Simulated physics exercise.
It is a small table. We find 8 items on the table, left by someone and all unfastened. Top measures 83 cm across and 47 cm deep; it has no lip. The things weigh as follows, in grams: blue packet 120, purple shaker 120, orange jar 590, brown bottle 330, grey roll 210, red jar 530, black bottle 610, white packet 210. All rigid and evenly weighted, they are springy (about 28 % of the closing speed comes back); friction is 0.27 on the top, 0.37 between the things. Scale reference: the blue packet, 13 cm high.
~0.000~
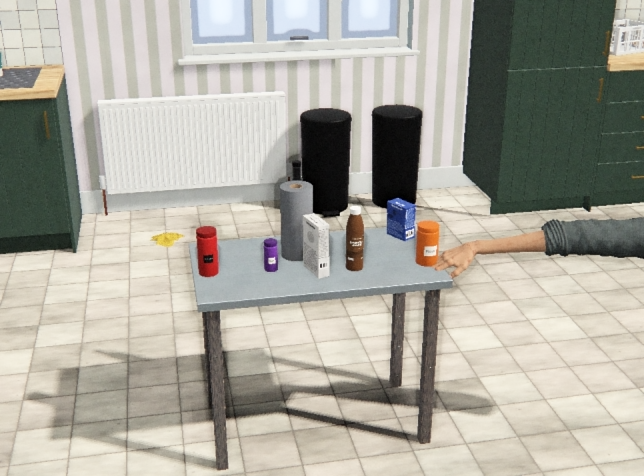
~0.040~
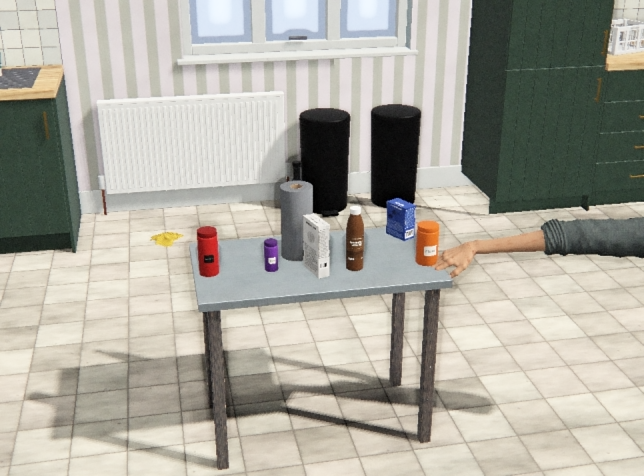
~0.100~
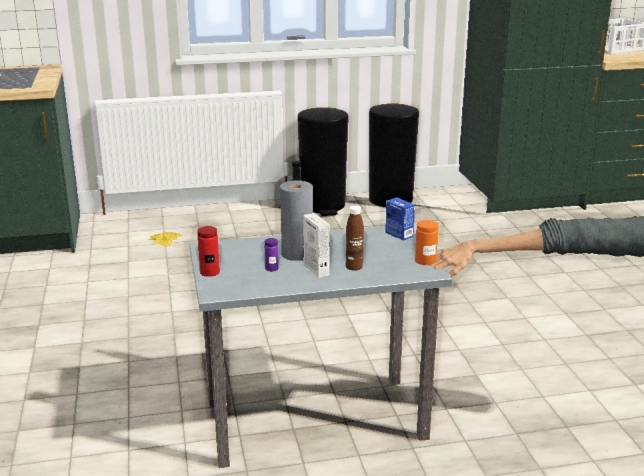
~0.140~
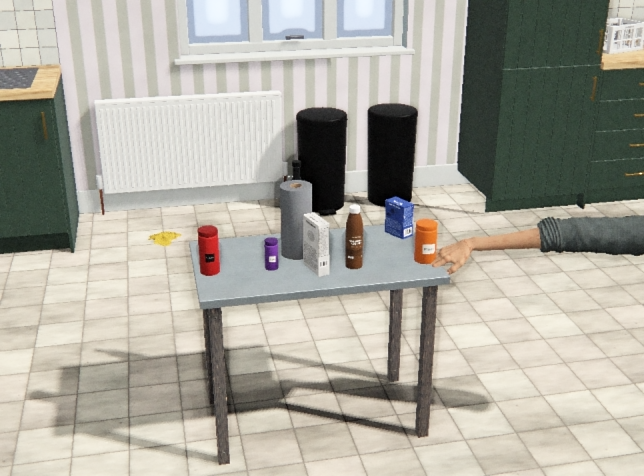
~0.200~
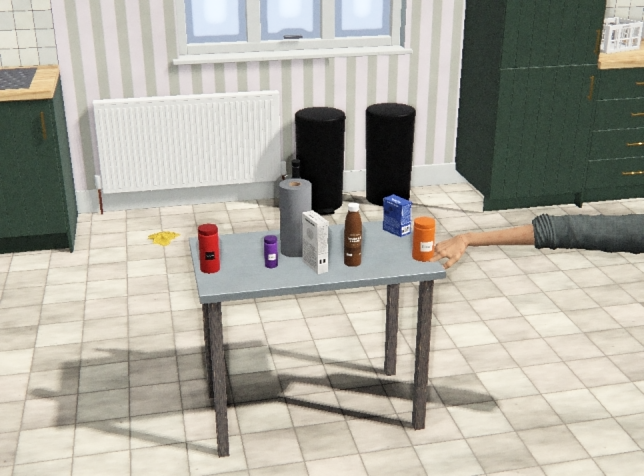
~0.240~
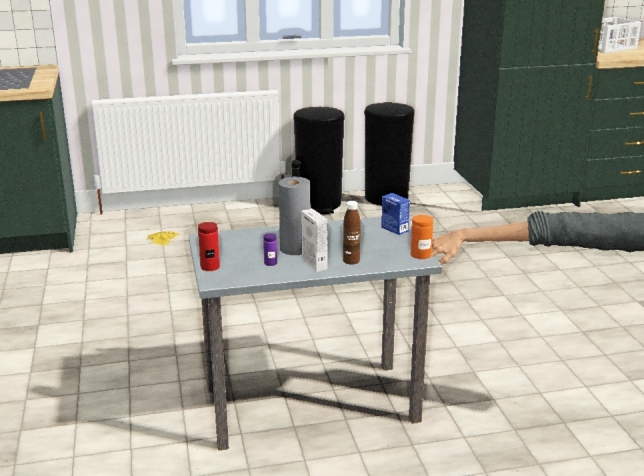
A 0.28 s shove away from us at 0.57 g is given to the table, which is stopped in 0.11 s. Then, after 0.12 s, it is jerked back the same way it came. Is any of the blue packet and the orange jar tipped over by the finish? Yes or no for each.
Blue packet: Yes, orange jar: No.
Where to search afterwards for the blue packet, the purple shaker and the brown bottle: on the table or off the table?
Final state - the blue packet ends out of bounds; the purple shaker stays within bounds; the brown bottle stays within bounds.
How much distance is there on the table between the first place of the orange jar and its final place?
Displacement: Approx. 17 cm.
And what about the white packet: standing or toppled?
The white packet is still upright.
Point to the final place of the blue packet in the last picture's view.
It ends up at about (321, 323).
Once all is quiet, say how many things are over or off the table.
The answer: 6.
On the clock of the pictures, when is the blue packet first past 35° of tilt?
That comes at close to 1.0 seconds.
Around 0.54 s, table shifted 31 cm; blue packet shifted 7 cm near (381, 195); orange jar shifted 6 cm near (404, 215); black bottle on its side.
Around 0.84 s, table shifted 11 cm; blue packet and black bottle now off the table; orange jar shifted 16 cm near (403, 213); brown bottle on its side.
Around 1.24 s, grey roll now off the table; orange jar shifted 17 cm near (410, 223); brown bottle on its side.
Finally (3.0 s), off the table and tipped over, blue packet, grey roll and black bottle; on their side or leaning hard on the table, purple shaker, brown bottle and red jar; not toppled but over 5 cm from the start, orange jar; white packet still in place (within 5 cm). Final places as that camera would see them, blue packet near (321, 323), orange jar near (410, 223).
